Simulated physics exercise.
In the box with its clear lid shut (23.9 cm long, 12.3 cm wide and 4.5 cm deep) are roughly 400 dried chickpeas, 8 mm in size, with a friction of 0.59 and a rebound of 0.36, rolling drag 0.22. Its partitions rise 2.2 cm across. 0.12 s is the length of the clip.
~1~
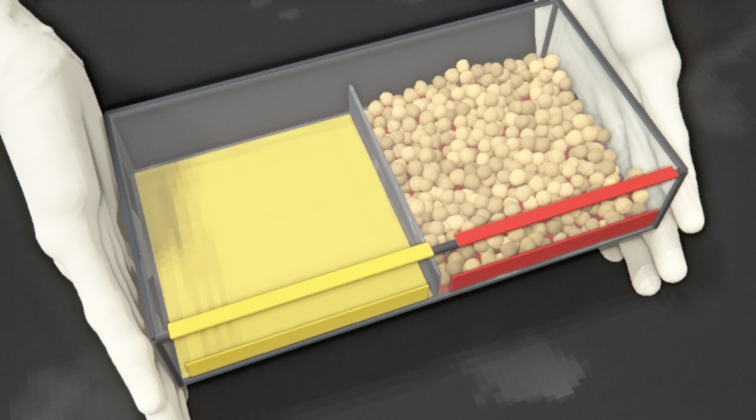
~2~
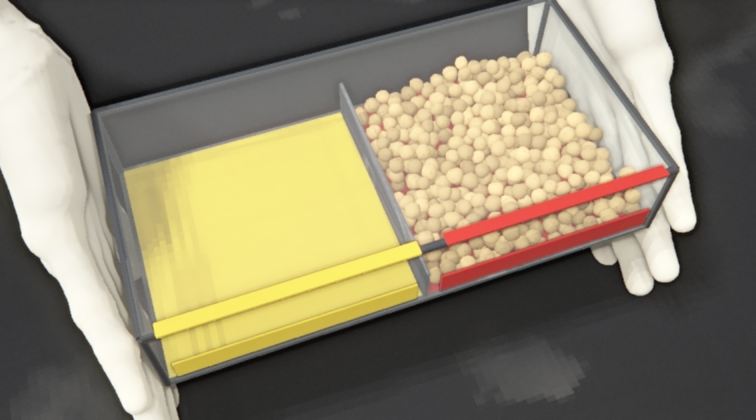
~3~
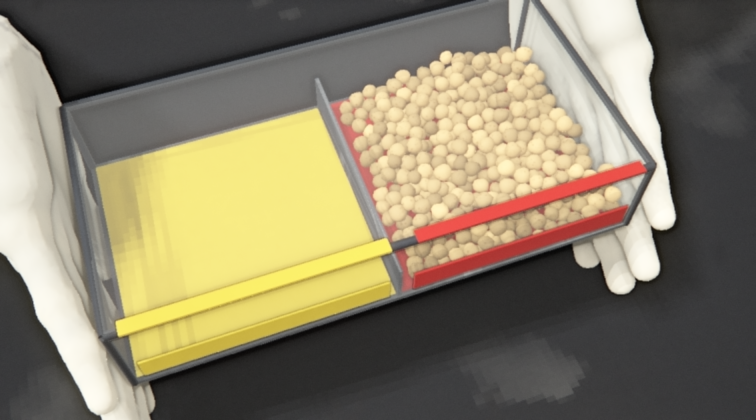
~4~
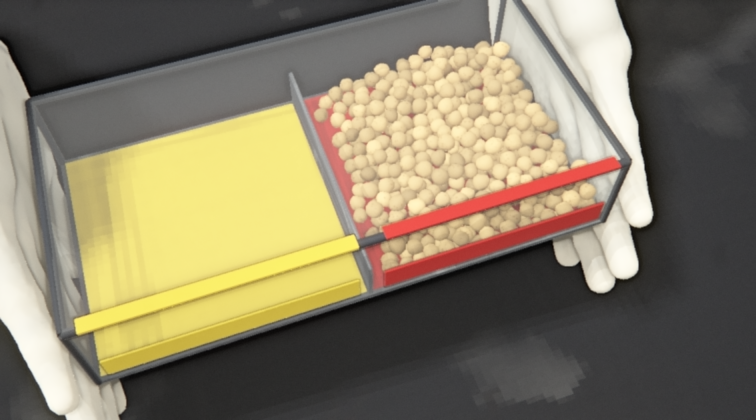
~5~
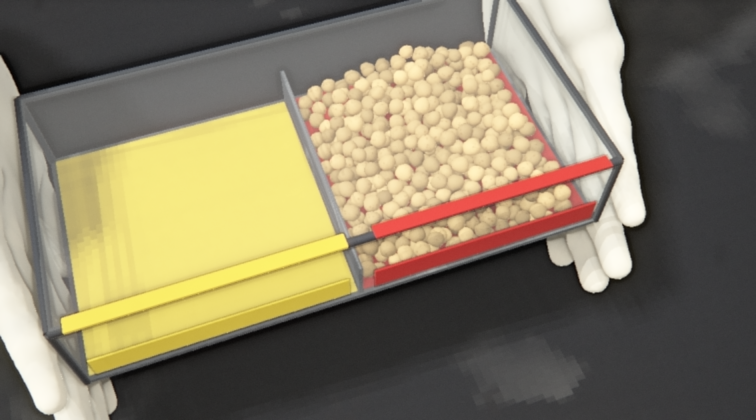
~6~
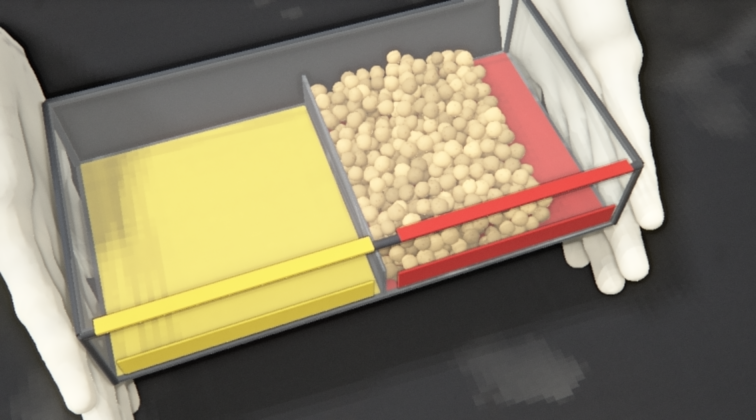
In a divided clear box, chickpeas shift right, then left as white hands slide it.
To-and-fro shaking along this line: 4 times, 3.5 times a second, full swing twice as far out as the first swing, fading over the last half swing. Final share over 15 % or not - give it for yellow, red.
Yellow: Over, red: Over.
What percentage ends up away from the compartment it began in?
Near 70 in a hundred.
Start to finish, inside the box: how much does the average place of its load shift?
Roughly 7.0 cm.
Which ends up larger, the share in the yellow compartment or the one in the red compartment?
The larger share is in the yellow compartment.
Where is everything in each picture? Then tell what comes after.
Box at (439, 255); tilt 0 degrees; moved 0.0 cm; red 100 %, in the first picture.
Box at (427, 254); tilt 0 degrees; moved 0.6 cm, in the second picture.
Box at (398, 251); tilt 0 degrees; moved 1.9 cm, in the third picture.
Box at (366, 248); tilt 0 degrees; moved 3.4 cm, in the fourth picture.
Box at (356, 247); tilt 0 degrees; moved 3.8 cm, in the fifth picture.
Box at (381, 250); tilt 0 degrees; moved 2.7 cm; red 100 %, in the sixth picture.
Then, 0.36 s after the last picture, tilt 0 degrees; yellow 45 %, red 55 %; middle of all pieces near (442, 196).
Then, 0.65 s after the last picture, tilt 0 degrees; yellow 65 %, red 35 %; middle of all pieces near (392, 209).
Then, 0.92 s after the last picture, tilt 0 degrees; yellow 75 %, red 25 %; middle of all pieces near (325, 211).
Then, 1.18 s after the last picture, tilt 0 degrees; yellow 70 %, red 30 %; middle of all pieces near (368, 199).
In the end, yellow 70 %, red 30 %.
